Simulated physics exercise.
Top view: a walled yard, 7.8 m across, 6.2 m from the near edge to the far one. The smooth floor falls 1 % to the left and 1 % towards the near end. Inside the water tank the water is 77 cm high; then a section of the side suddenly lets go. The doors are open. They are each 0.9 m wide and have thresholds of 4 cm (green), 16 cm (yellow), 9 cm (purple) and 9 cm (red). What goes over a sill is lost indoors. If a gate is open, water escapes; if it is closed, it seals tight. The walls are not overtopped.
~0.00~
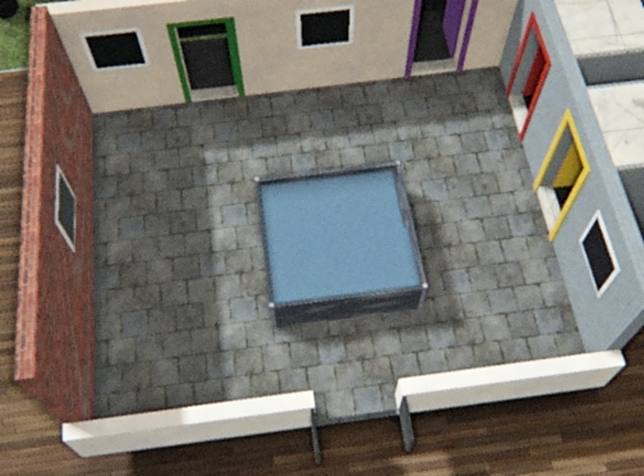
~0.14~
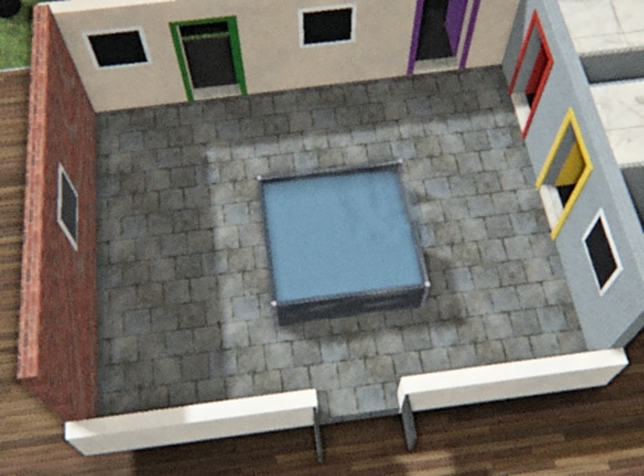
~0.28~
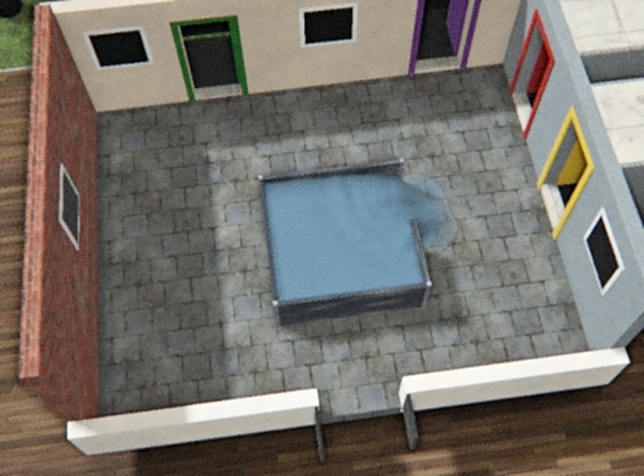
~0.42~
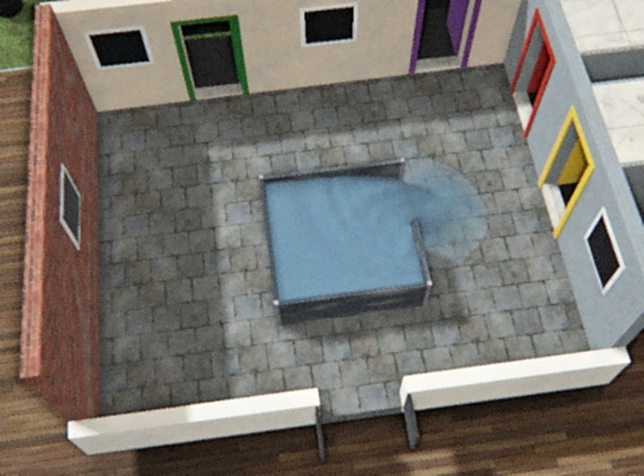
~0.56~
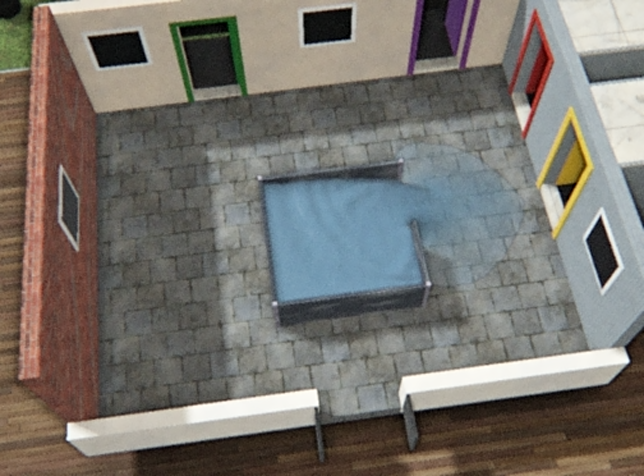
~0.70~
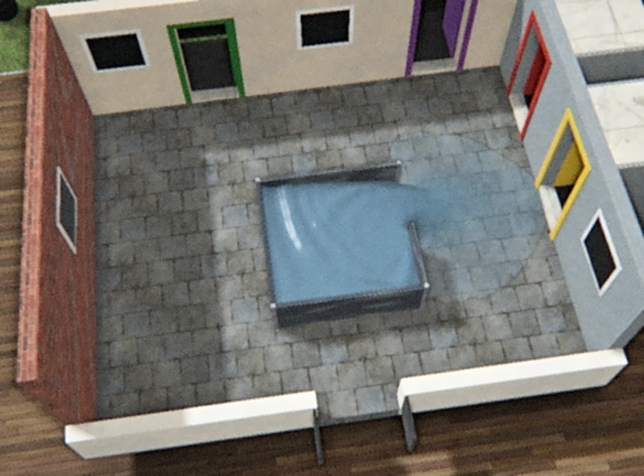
A walled yard with a grey stone floor is seen from high above, its view shifting very slightly. A square tank of blue water stands in the middle, with green and purple doorways at the back, red and yellow ones on the right, and a brick wall on the left. The still water begins pouring through a gap in the tank's right side, then fans out thinly across the paving towards the right wall.
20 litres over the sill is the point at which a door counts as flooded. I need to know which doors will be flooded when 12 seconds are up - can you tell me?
Sure: The green door will stay unflooded, the yellow door will be flooded, the purple door will be flooded, the red door will be flooded.
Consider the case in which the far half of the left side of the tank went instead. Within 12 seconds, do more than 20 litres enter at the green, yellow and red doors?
Then: Green beyond it, yellow short of it, red short of it.
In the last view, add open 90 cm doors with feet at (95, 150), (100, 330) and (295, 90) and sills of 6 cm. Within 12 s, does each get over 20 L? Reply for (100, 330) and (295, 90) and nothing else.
The first doorway goes beyond and the second stays inside.
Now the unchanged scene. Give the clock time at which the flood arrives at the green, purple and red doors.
Green: 4.0 s; purple: 1.8 s; red: 1.1 s.
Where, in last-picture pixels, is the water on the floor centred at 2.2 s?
The water is centred near (392, 232).
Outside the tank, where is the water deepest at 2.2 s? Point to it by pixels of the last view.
Roughly at pixel (497, 73).
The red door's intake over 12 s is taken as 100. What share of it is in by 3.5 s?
By then it's near 50% of the total.
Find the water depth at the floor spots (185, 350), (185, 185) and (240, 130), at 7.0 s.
Taking the spots in order: 2 cm, 3 cm, 3 cm.
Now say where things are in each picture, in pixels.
In the first picture, the water tank at (338, 233) is whole and still, 77 cm deep.
In the second picture, the front is at a hidden place, 0.6 m from the gap at (403, 208); 0.3 m2 of floor is under water; 77 cm left at the back of the water tank.
In the third picture, the front is at (451, 236), 0.9 m from the gap at (404, 209); 1.0 m2 of floor is under water; 77 cm left at the back of the water tank.
In the fourth picture, water pours out at (404, 209) and has run 1.4 m, to (485, 216); typically 9 cm deep outside, 77 cm at the water tank's back.
In the fifth picture, water pours out at (403, 210) and has run 2.1 m, to (519, 205); typically 6 cm deep outside, 77 cm at the water tank's back.
In the sixth picture, the front is at (533, 181), 2.5 m from the gap at (401, 211); 5.9 m2 of floor is under water; 75 cm left at the back of the water tank.
After 1.4 s water covers 20 % of the floor and is deepest (46 cm) near (404, 210); green door not reached, yellow door 34 cm at the sill, 58 L in, purple door not reached, red door 18 cm at the sill, 1 L in.
After 2.2 s water covers 25 % of the floor and is deepest (44 cm) near (497, 73); green door not reached, yellow door 36 cm at the sill, 154 L in, purple door 13 cm at the sill, 0 L in, red door 21 cm at the sill, 39 L in.
After 3.5 s water covers 40 % of the floor and is deepest (28 cm) near (583, 356); green door not reached, yellow door 24 cm at the sill, 254 L in, purple door 16 cm at the sill, 20 L in, red door 19 cm at the sill, 93 L in.
After 7.0 s water covers 90 % of the floor and is deepest (18 cm) near (98, 437); green door 3 cm at the sill, 0 L in, yellow door 14 cm at the sill, 294 L in, purple door 12 cm at the sill, 76 L in, red door 12 cm at the sill, 175 L in.
After 12.0 s water covers 100 % of the floor and is deepest (16 cm) near (226, 418); green door 2 cm at the sill, 0 L in, yellow door 7 cm at the sill, 294 L in, purple door 6 cm at the sill, 83 L in, red door 6 cm at the sill, 184 L in.
